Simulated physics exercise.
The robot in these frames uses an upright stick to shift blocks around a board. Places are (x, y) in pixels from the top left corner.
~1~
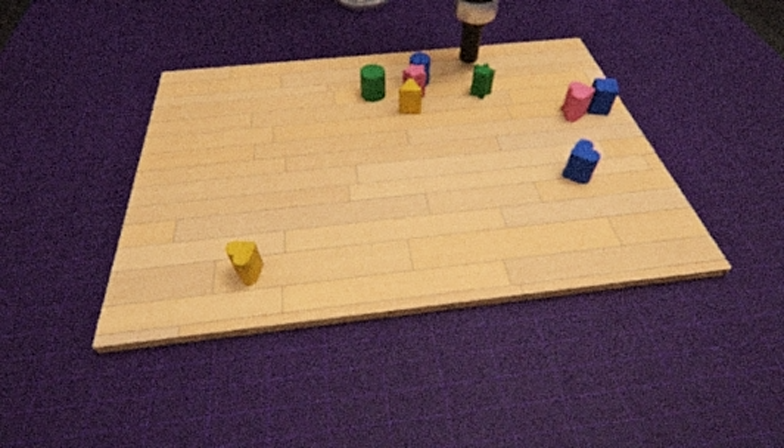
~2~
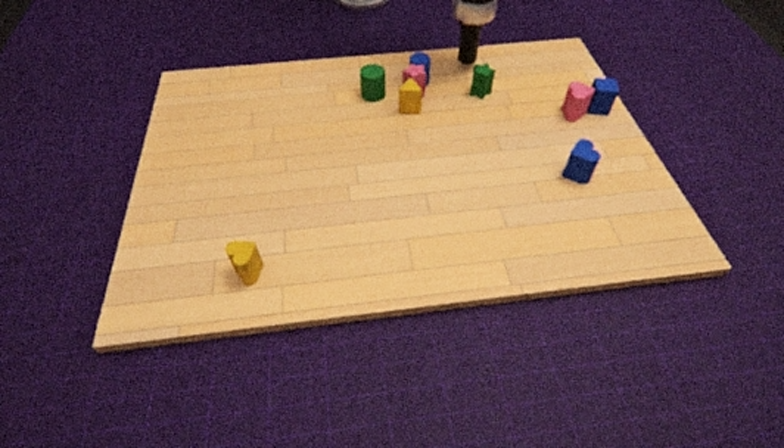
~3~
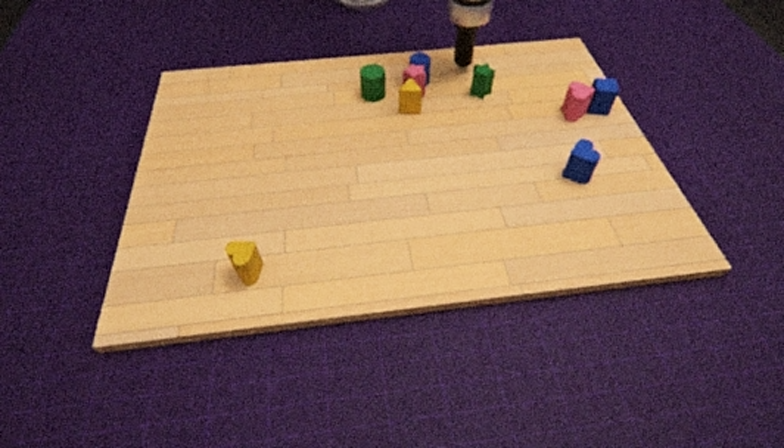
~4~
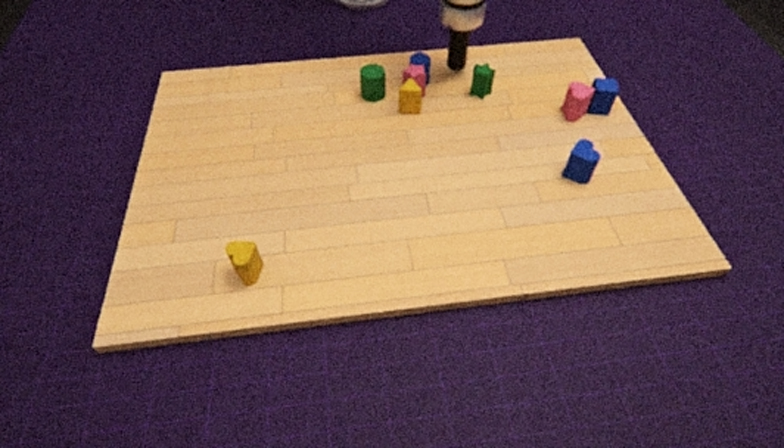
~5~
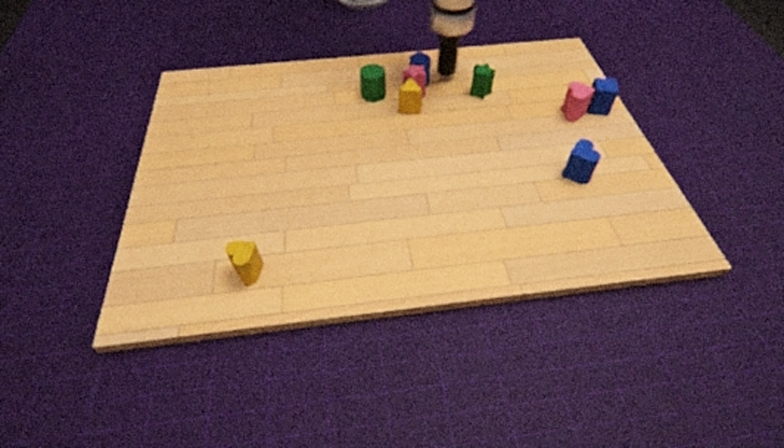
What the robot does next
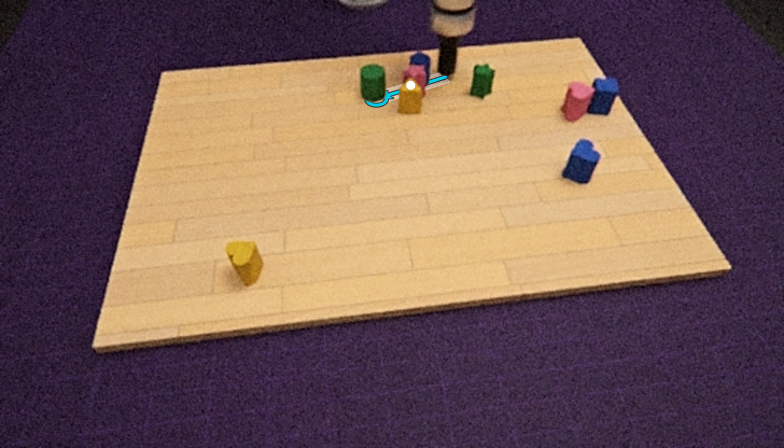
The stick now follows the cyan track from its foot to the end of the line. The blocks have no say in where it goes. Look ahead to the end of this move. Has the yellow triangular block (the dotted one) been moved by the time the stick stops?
It seems so.
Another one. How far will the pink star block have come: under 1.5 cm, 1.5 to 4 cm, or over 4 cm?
It is going to finish beyond 4 cm from where it is now.
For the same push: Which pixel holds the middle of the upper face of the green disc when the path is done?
At pixel (353, 73).
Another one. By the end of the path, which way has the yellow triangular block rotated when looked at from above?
Overhead view: Anti-clockwise.
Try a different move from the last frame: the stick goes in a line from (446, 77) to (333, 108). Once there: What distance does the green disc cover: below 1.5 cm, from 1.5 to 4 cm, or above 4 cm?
My answer is that it shifts over 4 cm.
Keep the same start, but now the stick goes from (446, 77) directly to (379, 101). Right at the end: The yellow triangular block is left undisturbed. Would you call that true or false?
This is false.
The line goes from (446, 77) directly to (377, 99); the dot is on the yellow triangular block.
The first path, step by step. One third of the way, stick (424, 77); pink star block (412, 71), turned 30° anticlockwise; blue disc (404, 60).
Two thirds of the way, stick (400, 85); yellow triangular block (409, 90), turned 30° anticlockwise; pink star block (398, 79), turned 75° anticlockwise; blue disc (385, 59).
At the end, stick (376, 92); green disc (353, 73); yellow triangular block (408, 91), turned 40° anticlockwise; pink star block (390, 83), turned 125° anticlockwise; blue disc (384, 59).
